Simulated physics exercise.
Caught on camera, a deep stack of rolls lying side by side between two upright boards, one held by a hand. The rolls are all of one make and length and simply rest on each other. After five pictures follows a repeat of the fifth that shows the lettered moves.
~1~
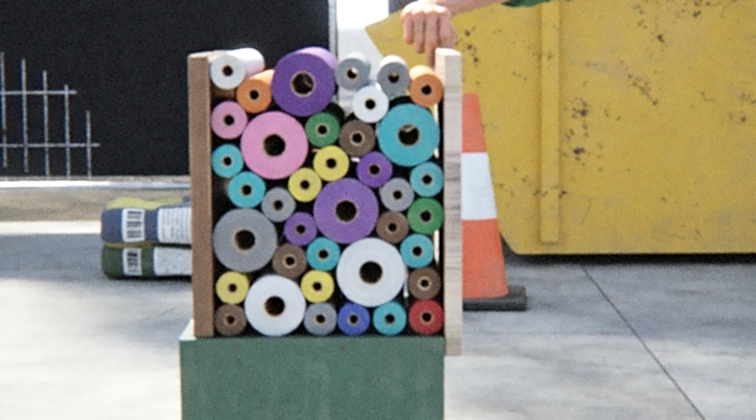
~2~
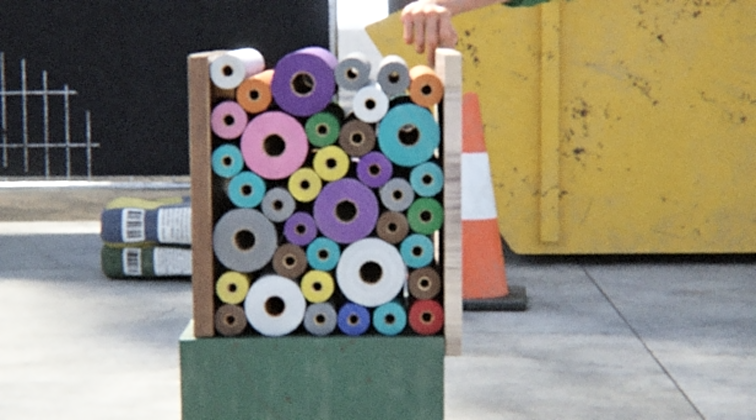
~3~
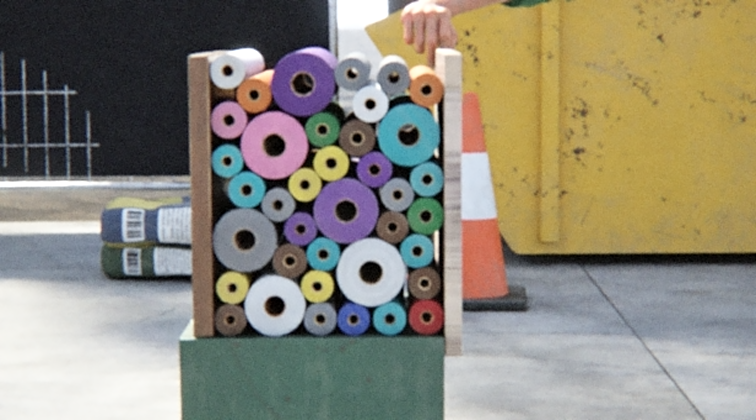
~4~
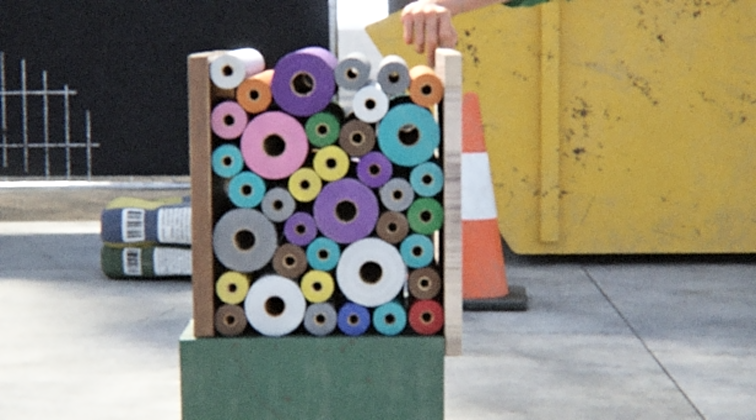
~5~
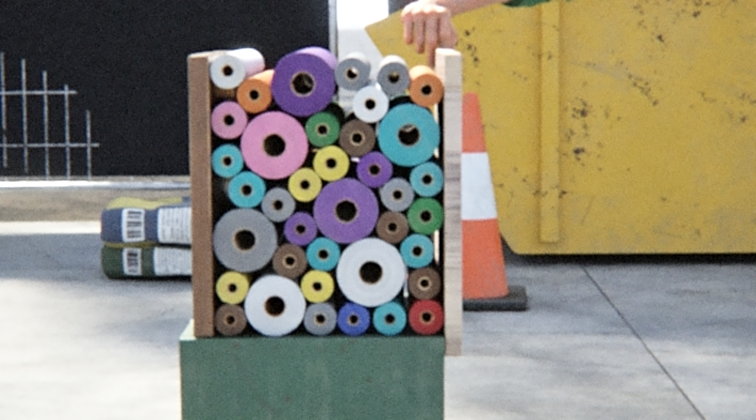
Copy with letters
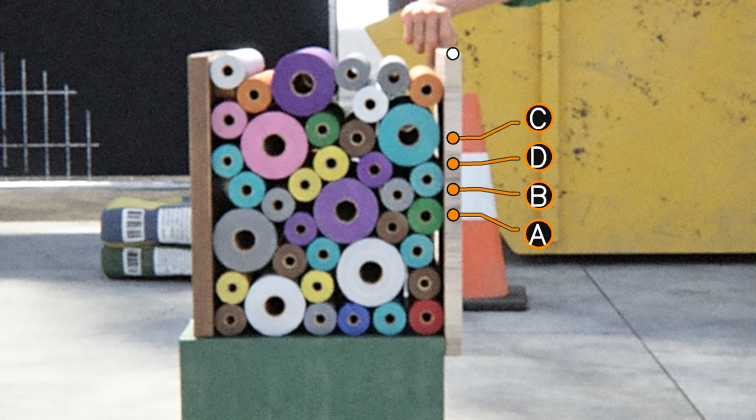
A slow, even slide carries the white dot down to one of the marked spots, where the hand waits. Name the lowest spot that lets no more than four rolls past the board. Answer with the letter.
The lowest mark that will do is B.
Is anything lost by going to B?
Yes.
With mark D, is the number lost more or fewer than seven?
Fewer than seven.
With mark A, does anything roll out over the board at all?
Yes, at A.
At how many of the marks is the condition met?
Three of them.
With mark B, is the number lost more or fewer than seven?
At B, fewer than seven.
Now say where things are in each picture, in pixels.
In the first picture, side board (447, 190); a red roll (427, 317).
In the second picture, a red roll (427, 317); a brown roll (290, 261).
In the third picture, a purple roll (301, 229); a turquoise roll (247, 190).
In the fourth picture, a pink roll (274, 146); a white roll (370, 104).
In the fifth picture, a grey roll (394, 78); side board (447, 190).
On the marked copy, A at (453, 215); B at (453, 190); C at (453, 138); D at (453, 164); the white dot at (453, 54).
Following B. Soon after the start, top of the board (444, 115).
Later, top of the board (445, 186).
In the end, top of the board (445, 189), one out over the board.
As for the rest, A five out over the board; C one out over the board; D one out over the board.
